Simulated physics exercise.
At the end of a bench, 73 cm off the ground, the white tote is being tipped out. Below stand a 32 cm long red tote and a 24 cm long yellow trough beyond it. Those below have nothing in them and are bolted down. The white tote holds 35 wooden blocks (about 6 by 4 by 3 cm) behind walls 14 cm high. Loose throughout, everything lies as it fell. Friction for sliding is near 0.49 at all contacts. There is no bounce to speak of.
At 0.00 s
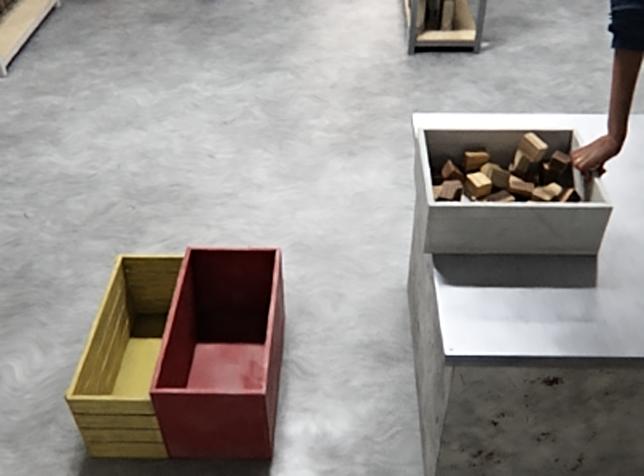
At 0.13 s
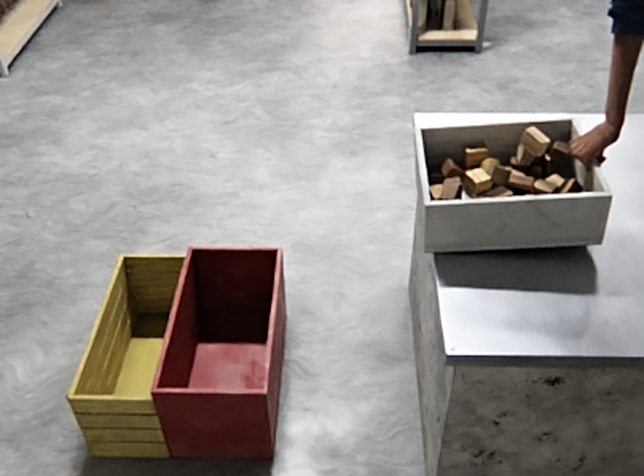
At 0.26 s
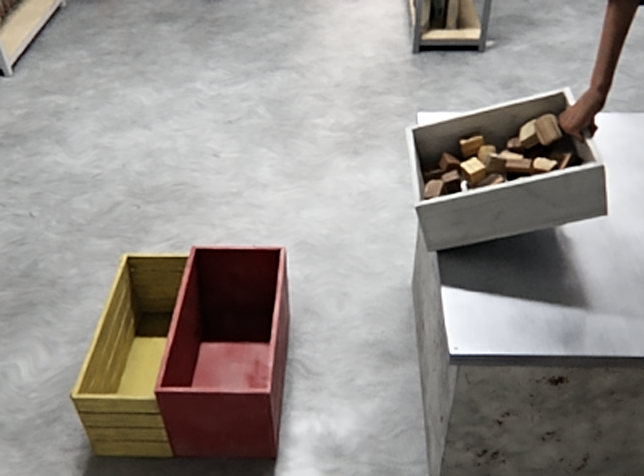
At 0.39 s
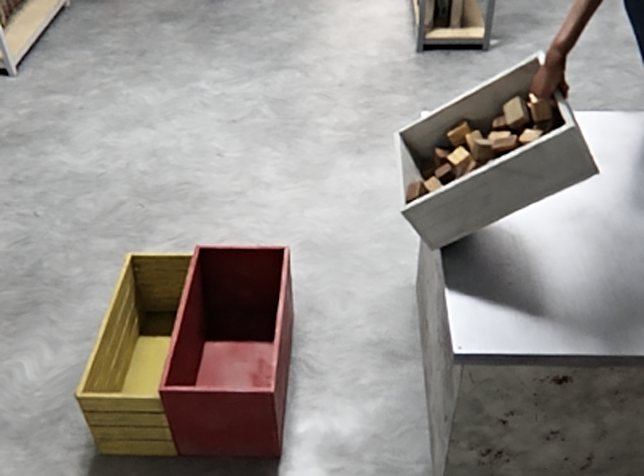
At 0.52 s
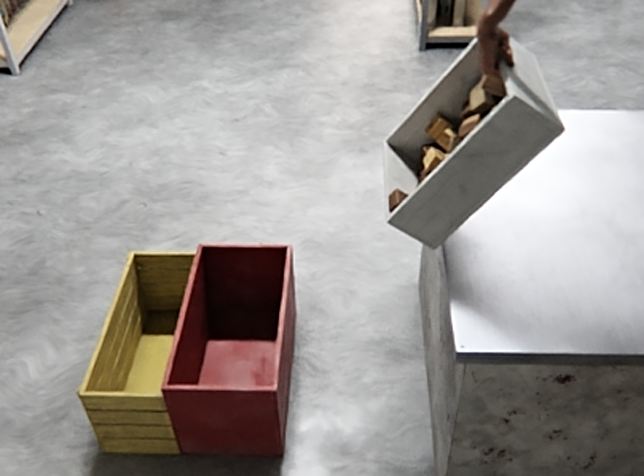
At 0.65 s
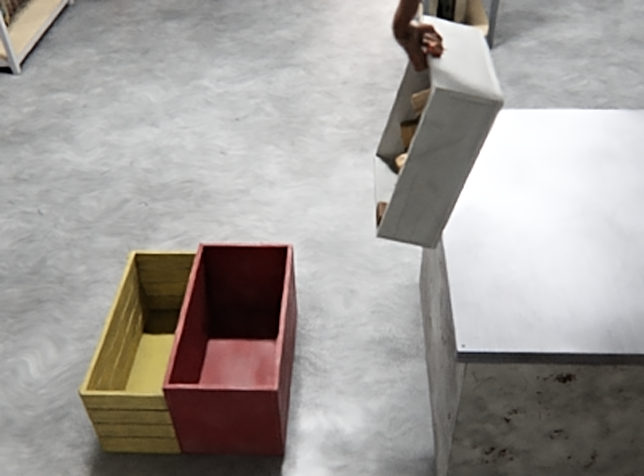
White tote of wooden blocks being tilted steeply leftward by a hand at a bench's edge, red and yellow containers standing below.
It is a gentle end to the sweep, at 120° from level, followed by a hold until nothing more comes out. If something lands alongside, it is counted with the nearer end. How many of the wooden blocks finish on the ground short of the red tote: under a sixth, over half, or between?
Once it all settles, the ground short of the red tote holds the bulk of the load.
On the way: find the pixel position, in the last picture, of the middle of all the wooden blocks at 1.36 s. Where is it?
Around (311, 370).
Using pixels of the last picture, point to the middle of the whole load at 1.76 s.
Roughly at pixel (305, 370).
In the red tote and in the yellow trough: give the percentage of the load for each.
Roughly 30 and 0 per cent.
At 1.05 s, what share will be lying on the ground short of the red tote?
By that time, roughly 0 percent.
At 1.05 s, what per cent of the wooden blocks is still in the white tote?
It comes to near 35 percent of it.
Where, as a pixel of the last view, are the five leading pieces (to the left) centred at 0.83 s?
Near (346, 201).
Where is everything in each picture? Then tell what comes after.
In the first picture (places track the rim corner closest to us here), white tote (607, 205); yellow trough (147, 398); tipped 0°; all still inside.
The second picture shows white tote (607, 194); tipped 5°.
The third picture shows white tote (598, 164); tipped 17°.
The fourth picture shows white tote (568, 126); tipped 34°.
The fifth picture shows white tote (509, 97); tipped 54°.
The sixth picture shows white tote (432, 90); yellow trough (160, 394); tipped 75°; all still inside.
After 0.83 s, tilt 101°; 31 still in the white tote and 4 in the air.
After 1.05 s, tilt 119°; 12 still in the white tote, 2 in the red tote and 21 in the air.
After 1.36 s, tilt 120°; 2 still in the white tote, 10 in the red tote, 13 on the ground short of the red tote and 10 in the air.
When it is over (at 1.76 s), 10 in the red tote and 25 on the ground short of the red tote. Asked share, 25 of 35, 71 per cent.
